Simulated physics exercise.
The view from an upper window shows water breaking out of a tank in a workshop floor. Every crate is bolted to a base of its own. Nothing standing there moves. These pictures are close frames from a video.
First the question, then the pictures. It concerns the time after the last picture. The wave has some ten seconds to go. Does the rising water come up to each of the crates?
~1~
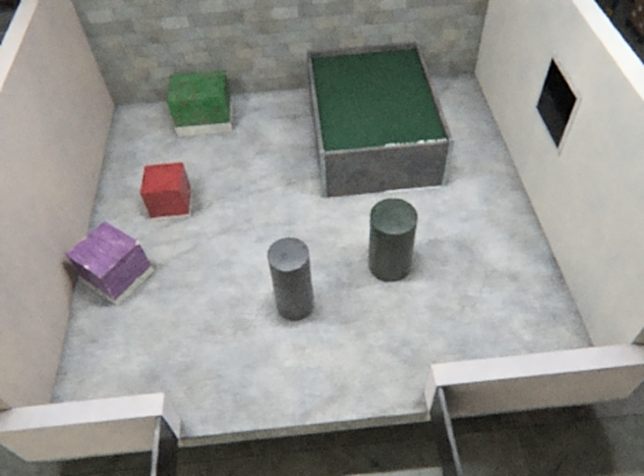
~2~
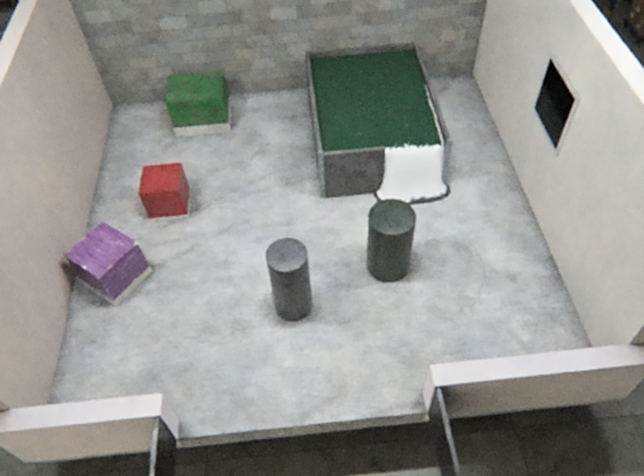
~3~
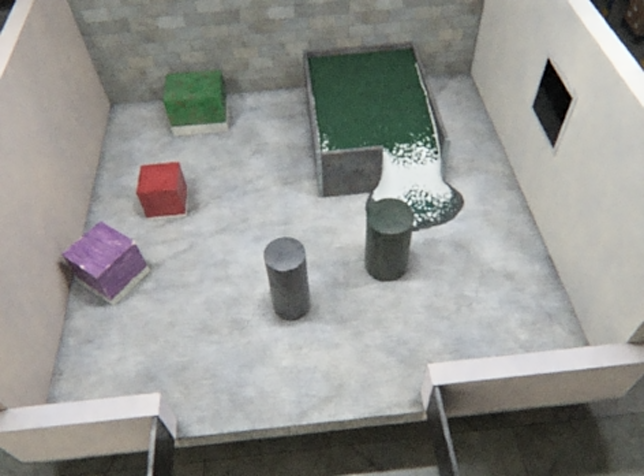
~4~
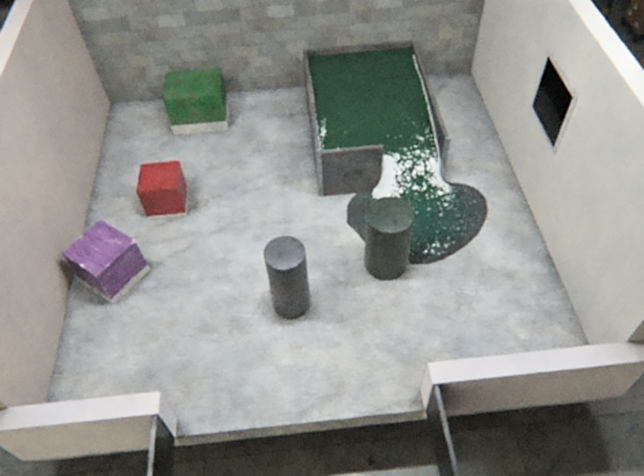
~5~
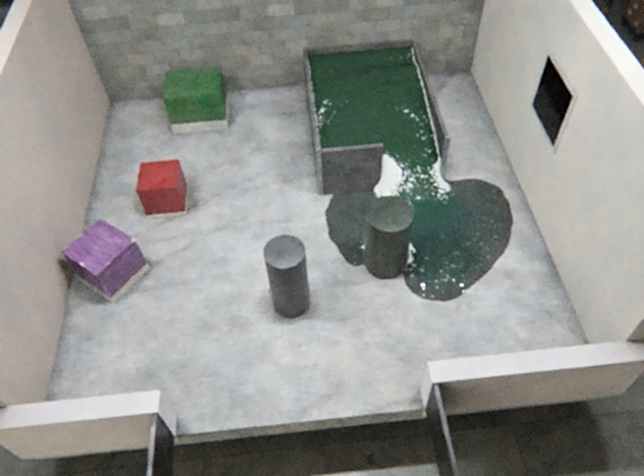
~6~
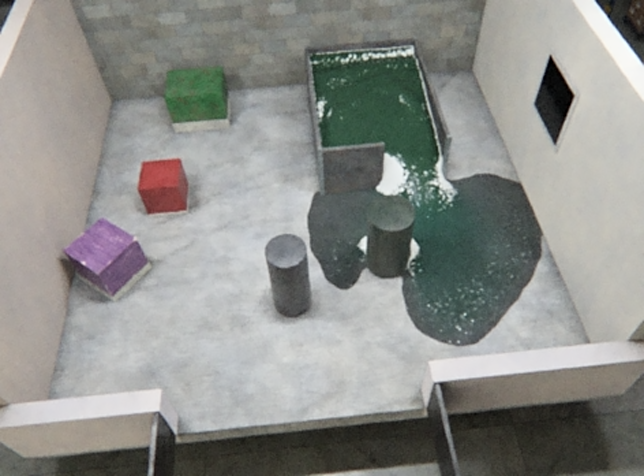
One by one: The green crate never meets the water, the red crate meets the water, the purple crate meets the water.
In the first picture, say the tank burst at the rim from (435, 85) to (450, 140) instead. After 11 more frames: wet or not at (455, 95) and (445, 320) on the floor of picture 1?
First spot inundated, second spot inundated.
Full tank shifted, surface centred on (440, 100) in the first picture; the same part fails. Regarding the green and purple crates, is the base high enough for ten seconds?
Green untouched, purple flooded.
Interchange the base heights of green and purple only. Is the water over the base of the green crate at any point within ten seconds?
My guess is that the green one stays untouched.
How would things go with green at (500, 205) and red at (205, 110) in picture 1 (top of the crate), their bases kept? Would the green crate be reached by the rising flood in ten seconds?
Result for green: Flooded.
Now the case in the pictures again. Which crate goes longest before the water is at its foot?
The crate marked green, as I see it.
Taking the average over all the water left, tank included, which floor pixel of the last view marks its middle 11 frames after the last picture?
I'd put my finger on (407, 194).
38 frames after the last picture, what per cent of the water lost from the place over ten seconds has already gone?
Near 55 in a hundred.
A moment on, water covers 30 % of the floor; the green crate not reached, the red crate not reached, the purple crate not reached.
Next, water covers 40 % of the floor; the green crate not reached, the red crate not reached, the purple crate water round its plinth.
Then, water covers 55 % of the floor; the green crate not reached, the red crate water round its plinth, the purple crate water round its plinth.
Later, water covers 80 % of the floor; the green crate water round its plinth, the red crate water round its plinth, the purple crate water round its plinth.
In the end, water covers 100 % of the floor; the green crate stayed above the water, the red crate was topped, the purple crate was topped.
